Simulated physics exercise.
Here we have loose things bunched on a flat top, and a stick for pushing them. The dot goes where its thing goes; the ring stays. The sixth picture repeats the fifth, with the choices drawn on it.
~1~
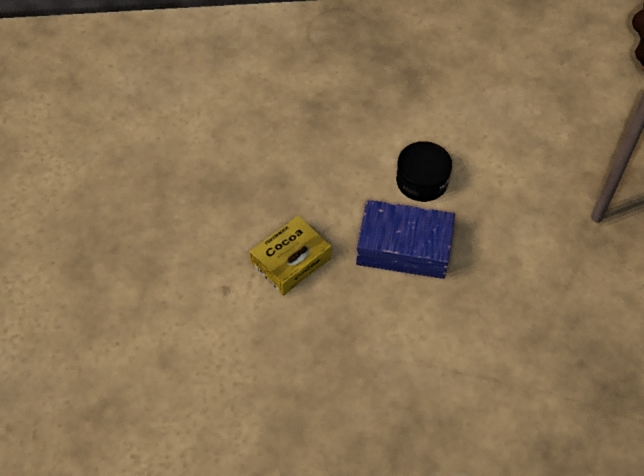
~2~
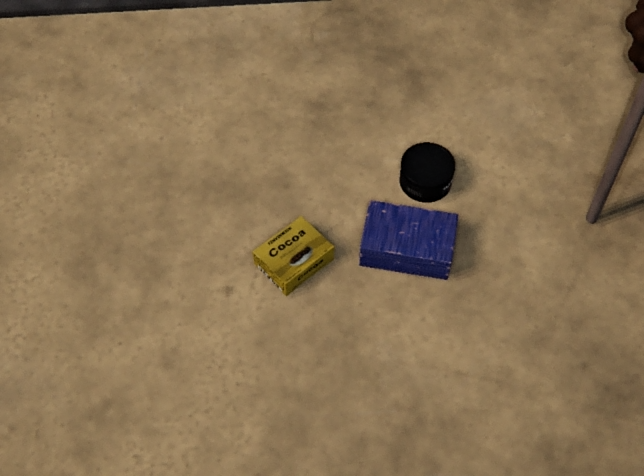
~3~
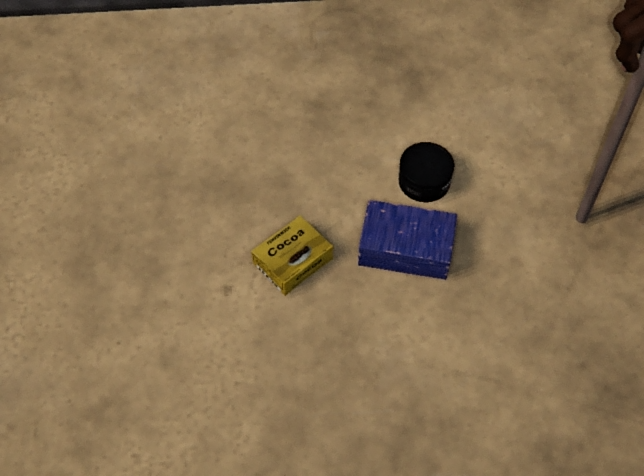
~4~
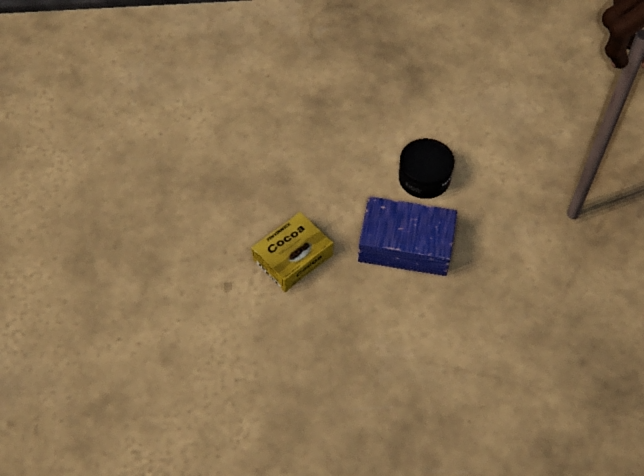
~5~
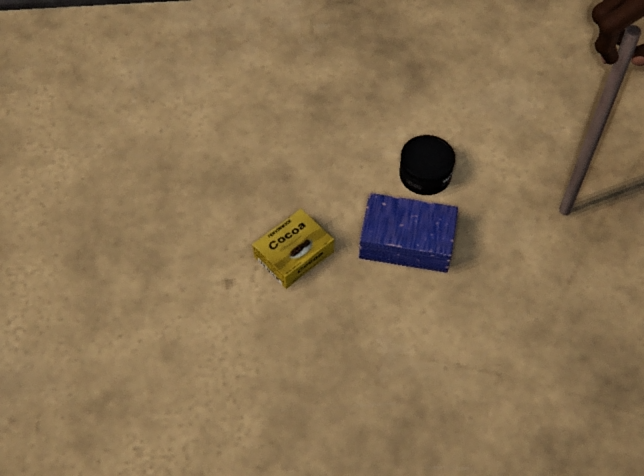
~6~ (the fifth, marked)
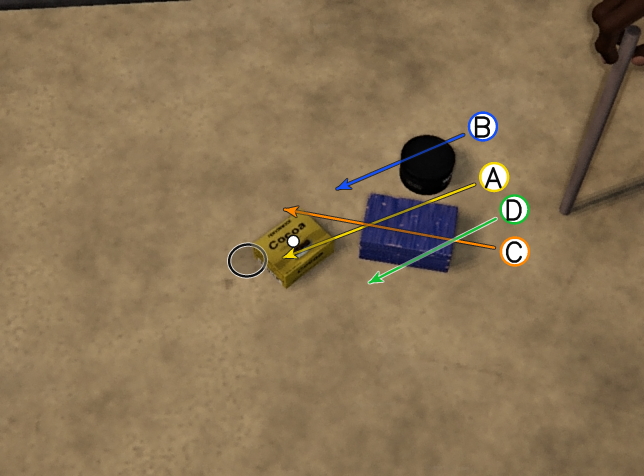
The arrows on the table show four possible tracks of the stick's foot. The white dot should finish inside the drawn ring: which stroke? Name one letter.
With A the dot lies in the ring.
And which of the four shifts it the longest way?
That is C.
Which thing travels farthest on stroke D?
The blue block goes farthest.
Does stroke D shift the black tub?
No.
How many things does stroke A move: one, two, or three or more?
It moves two.
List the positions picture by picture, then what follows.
Yellow packet (291, 255); black tub (424, 172); blue block (406, 239), in the first frame.
Blue block (409, 240); yellow packet (294, 255), in the second frame.
Black tub (426, 172); blue block (407, 239), in the third frame.
Yellow packet (293, 251); black tub (426, 169), in the fourth frame.
Blue block (408, 232); yellow packet (294, 248); black tub (427, 165), in the fifth frame.
On the copy, A from (475, 185) to (283, 258); B from (464, 135) to (337, 189); C from (494, 248) to (285, 209); D from (496, 219) to (369, 283); the ring at (248, 261); the white dot at (293, 241).
On A. First, foot of the stick (408, 211); yellow packet (294, 248).
Then, foot of the stick (338, 237); yellow packet (294, 248); blue block (402, 245).
Finally, foot of the stick (284, 259); yellow packet (247, 267); blue block (402, 245); the dot on the yellow packet is in the ring.
By contrast, B leaves the dotted thing at (294, 248); C leaves the dotted thing at (204, 294); D leaves the dotted thing at (265, 242).
